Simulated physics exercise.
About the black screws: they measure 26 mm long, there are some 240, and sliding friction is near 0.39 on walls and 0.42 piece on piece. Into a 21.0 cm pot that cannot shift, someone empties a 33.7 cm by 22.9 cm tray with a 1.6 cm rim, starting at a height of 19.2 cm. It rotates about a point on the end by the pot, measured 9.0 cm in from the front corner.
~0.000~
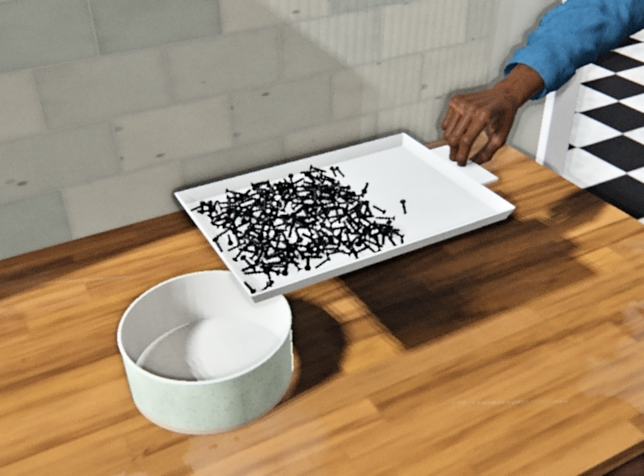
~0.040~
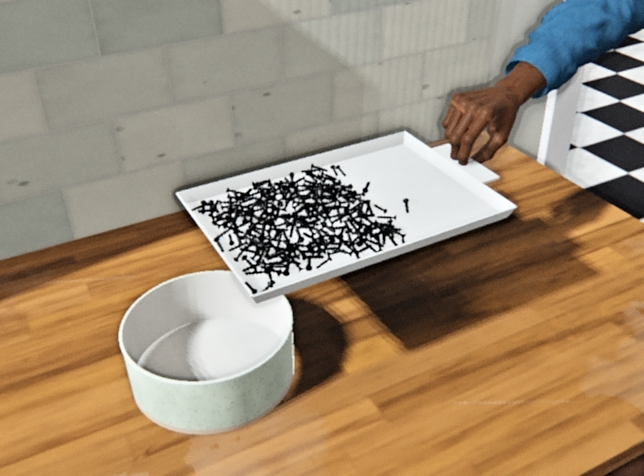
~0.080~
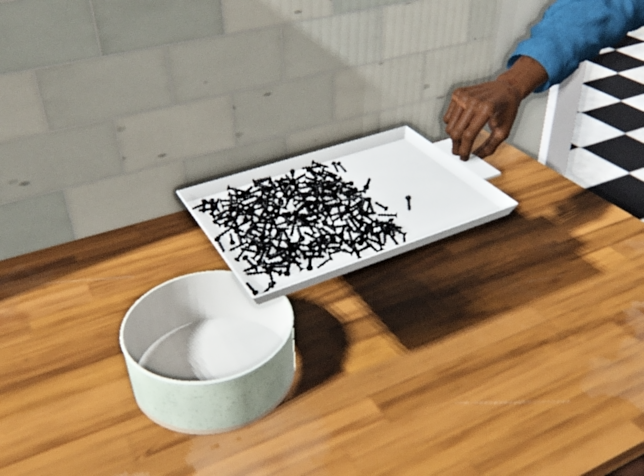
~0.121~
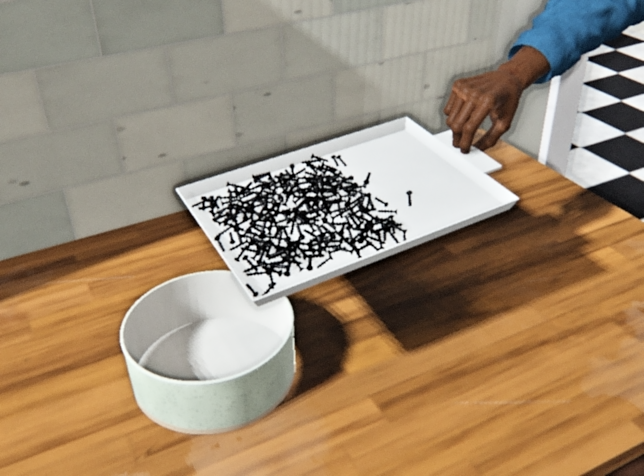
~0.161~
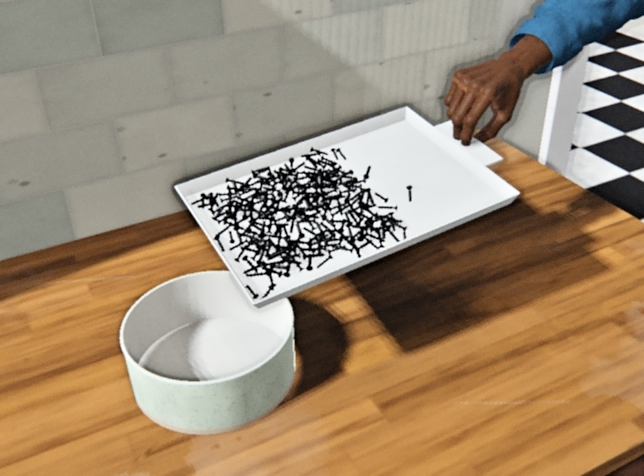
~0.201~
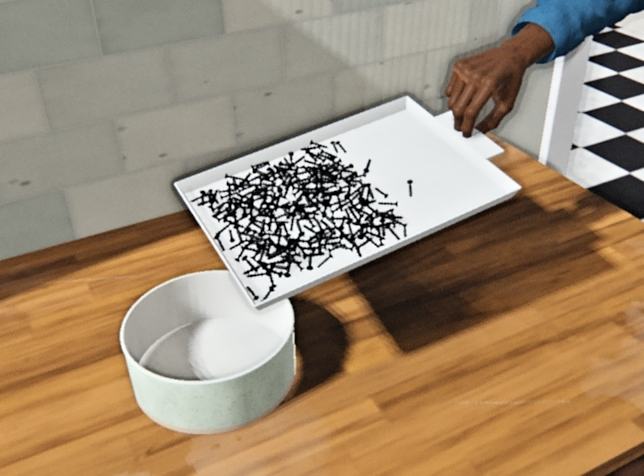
At the start, a hand in a blue sleeve holds a white tray of small black screws nearly level above a wooden counter, its left end by a round pot. The hand then gradually raises the right end, tilting the tray slightly down toward the pot while the screws stay bunched together.
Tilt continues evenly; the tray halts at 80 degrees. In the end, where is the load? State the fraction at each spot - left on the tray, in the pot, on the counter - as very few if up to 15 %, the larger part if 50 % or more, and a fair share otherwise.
Tray: Very few. Pot: A fair share. Counter: The larger part.
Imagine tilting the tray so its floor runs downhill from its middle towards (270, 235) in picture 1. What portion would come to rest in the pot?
I'd estimate about 85 %.
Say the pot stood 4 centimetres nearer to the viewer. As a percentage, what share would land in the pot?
Roughly 75 per cent.
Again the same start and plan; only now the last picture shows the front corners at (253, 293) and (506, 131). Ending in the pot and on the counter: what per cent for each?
Pot 75; counter 25.
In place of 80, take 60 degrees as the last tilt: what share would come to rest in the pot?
You'd end up with some 20 % in the pot.
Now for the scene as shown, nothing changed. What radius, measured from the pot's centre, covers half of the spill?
Close to 16 cm, give or take.
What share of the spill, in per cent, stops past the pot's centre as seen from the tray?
That works out to about 40 percent.
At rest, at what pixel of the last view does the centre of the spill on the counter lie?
(272, 448).
After 0.67 s, tilt 44 degrees; the tray holds 100 %, the pot 0 %.
Then, at 0.98 s, tilt 66 degrees; the tray holds 60 %, the pot 5 %.
After 1.39 s, tilt 80 degrees; the tray holds 0 %, the pot 30 %.
By 2.1 s all is still; tray 0 %, pot 30 %, counter 70 %.
